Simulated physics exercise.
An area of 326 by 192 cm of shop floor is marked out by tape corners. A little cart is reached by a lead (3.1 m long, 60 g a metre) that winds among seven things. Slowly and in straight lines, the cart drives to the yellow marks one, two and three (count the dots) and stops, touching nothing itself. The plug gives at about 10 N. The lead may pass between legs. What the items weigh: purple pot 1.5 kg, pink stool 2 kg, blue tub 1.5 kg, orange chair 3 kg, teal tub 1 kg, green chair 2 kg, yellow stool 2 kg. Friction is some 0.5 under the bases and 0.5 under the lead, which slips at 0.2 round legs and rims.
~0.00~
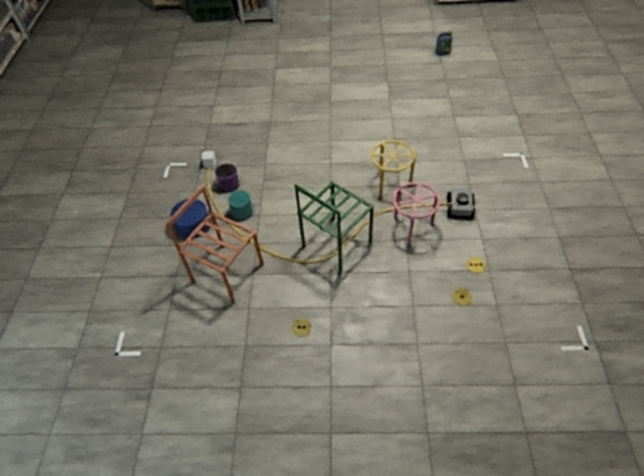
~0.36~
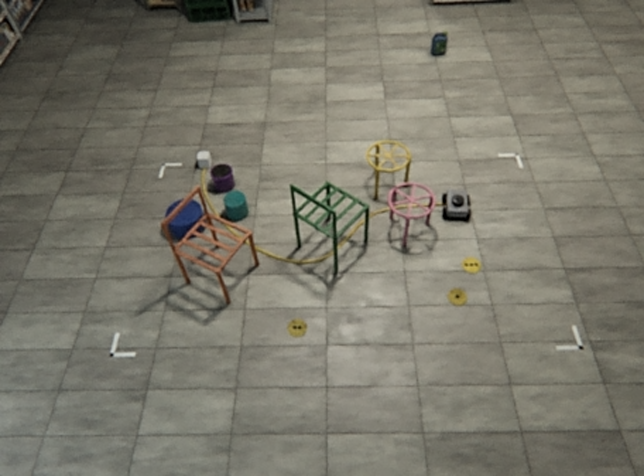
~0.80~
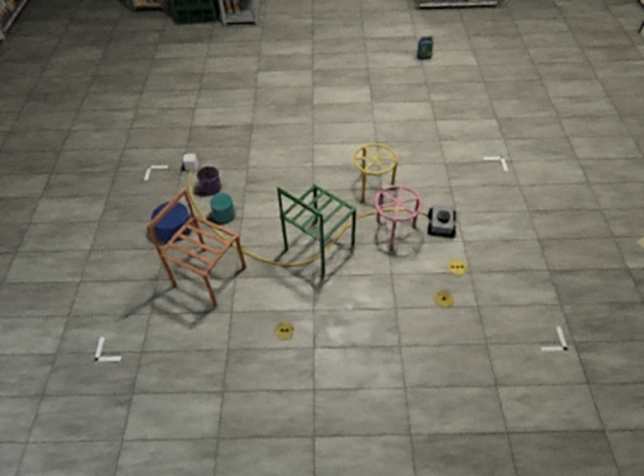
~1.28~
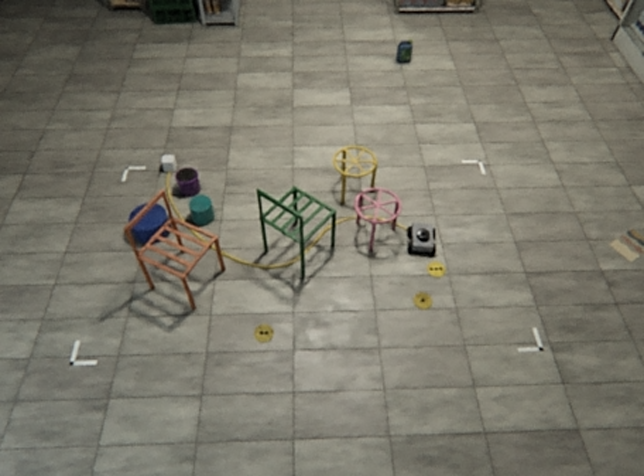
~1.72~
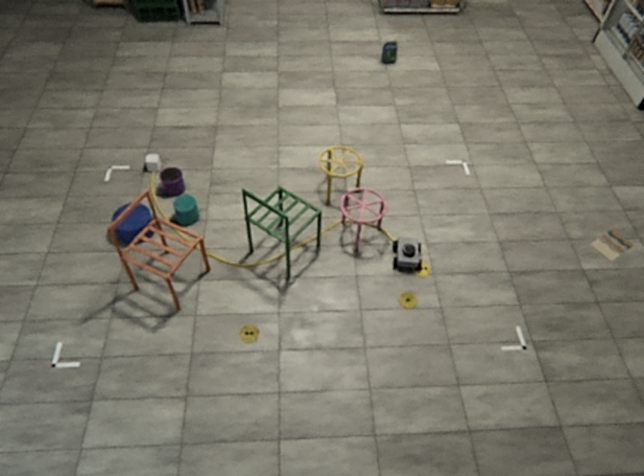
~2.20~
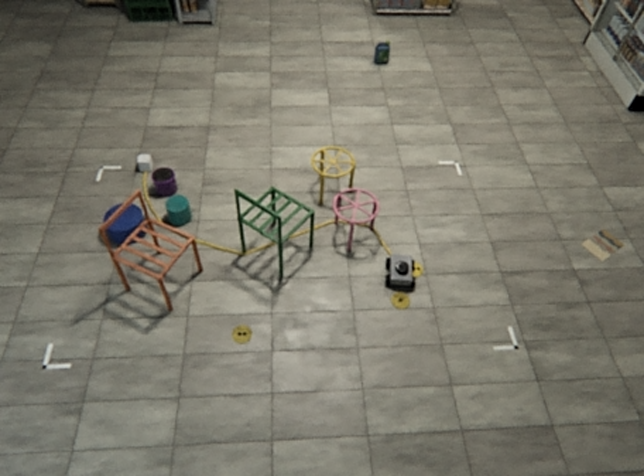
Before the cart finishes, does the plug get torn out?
The plug will survive the trip.
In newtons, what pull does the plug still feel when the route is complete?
0 N.
At 4.3 s, cart at (342, 309), 4 N at the fixed end; pink stool 19 cm off its start.
At 6.4 s, cart at (245, 332), 4 N at the fixed end; pink stool 49 cm off its start.
At 8.6 s, cart at (338, 297), lead slack at the fixed end; pink stool 49 cm off its start at (308, 237).
At 10.7 s, cart at (414, 268), lead slack at the fixed end; pink stool 49 cm off its start.
At 11.1 s, cart at (414, 268), lead slack at the fixed end; pink stool 49 cm off its start at (308, 237).
